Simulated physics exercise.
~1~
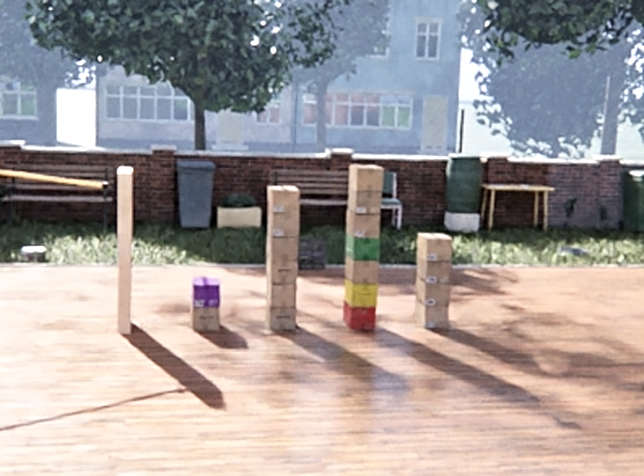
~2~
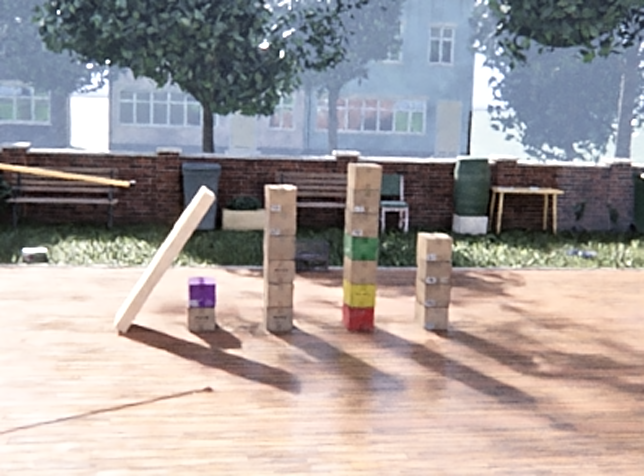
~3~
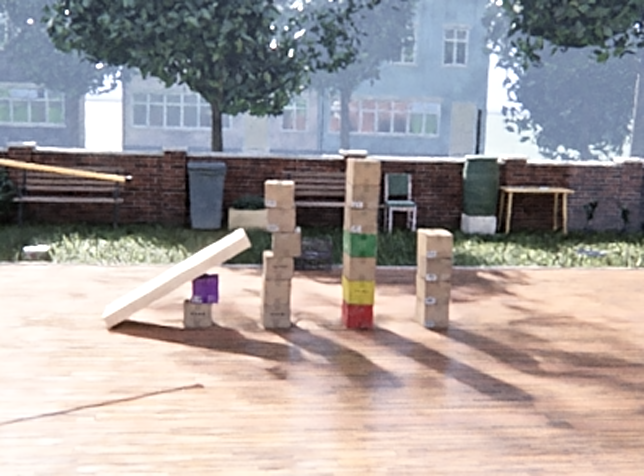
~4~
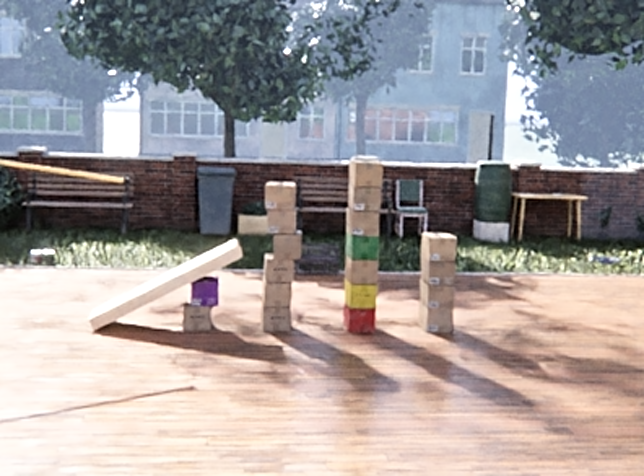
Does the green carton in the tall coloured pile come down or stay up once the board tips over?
The green carton stays up, still in its place in the tall pile with the red and yellow cartons beneath it.
